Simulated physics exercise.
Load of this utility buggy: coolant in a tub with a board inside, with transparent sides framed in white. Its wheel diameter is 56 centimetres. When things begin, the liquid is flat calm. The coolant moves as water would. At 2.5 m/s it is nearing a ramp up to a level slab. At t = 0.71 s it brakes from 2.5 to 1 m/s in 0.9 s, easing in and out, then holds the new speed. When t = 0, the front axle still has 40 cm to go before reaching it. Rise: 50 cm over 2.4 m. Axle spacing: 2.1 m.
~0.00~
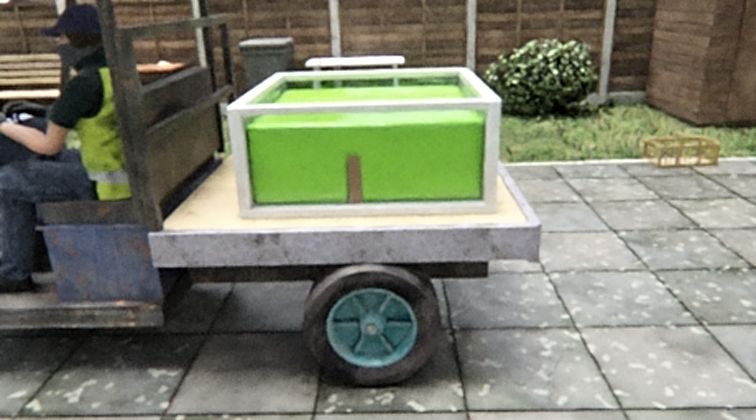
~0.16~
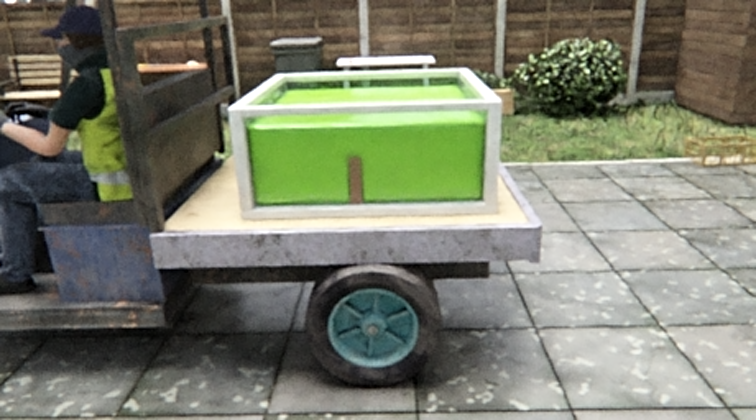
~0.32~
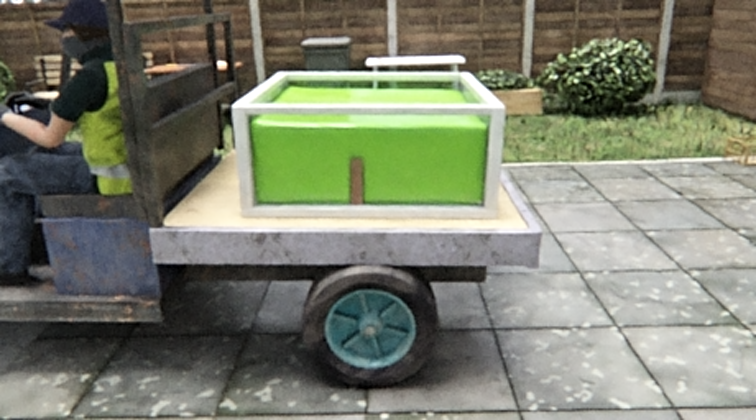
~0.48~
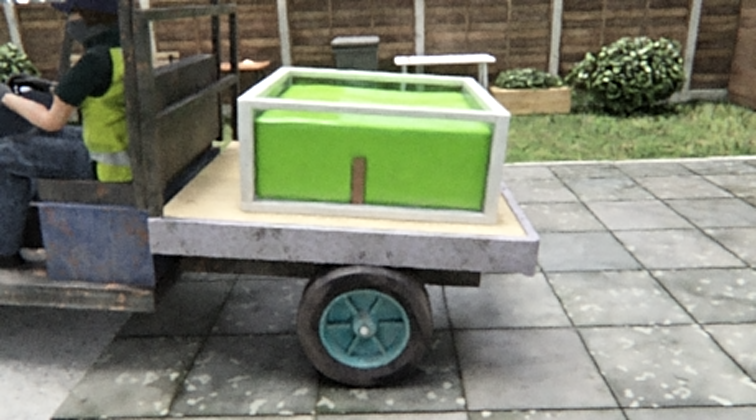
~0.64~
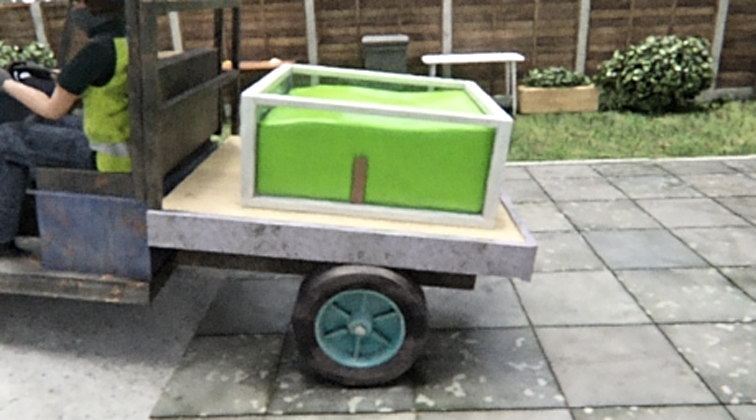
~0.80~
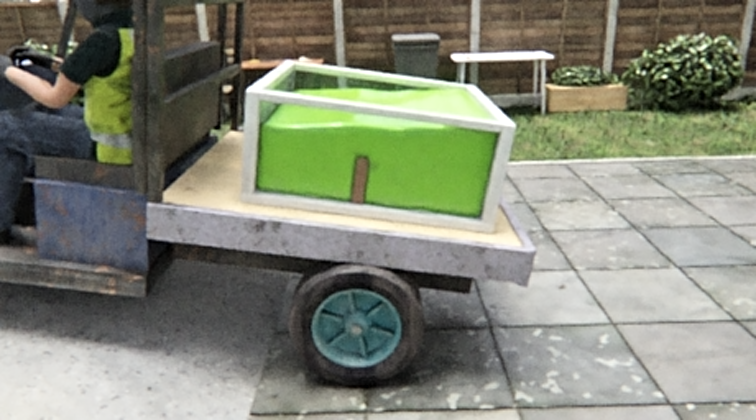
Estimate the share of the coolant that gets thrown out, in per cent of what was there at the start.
2 %.
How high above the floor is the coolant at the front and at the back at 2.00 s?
It reads roughly 26 cm up front and 40 cm at the back.
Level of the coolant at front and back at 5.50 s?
About 34 cm in front and 36 cm behind.
After 2.00 s front 27 cm, middle 34 cm, back 40 cm above the floor; no loss so far.
After 3.70 s front 35 cm, middle 32 cm, back 34 cm above the floor; the loss stands at 2 per cent, over the back.
After 5.50 s front 33 cm, middle 31 cm, back 36 cm above the floor; the loss stands at 2 per cent, over the back.
After 7.99 s the loss stands at 2 per cent, over the back, 6 of 297 litres.
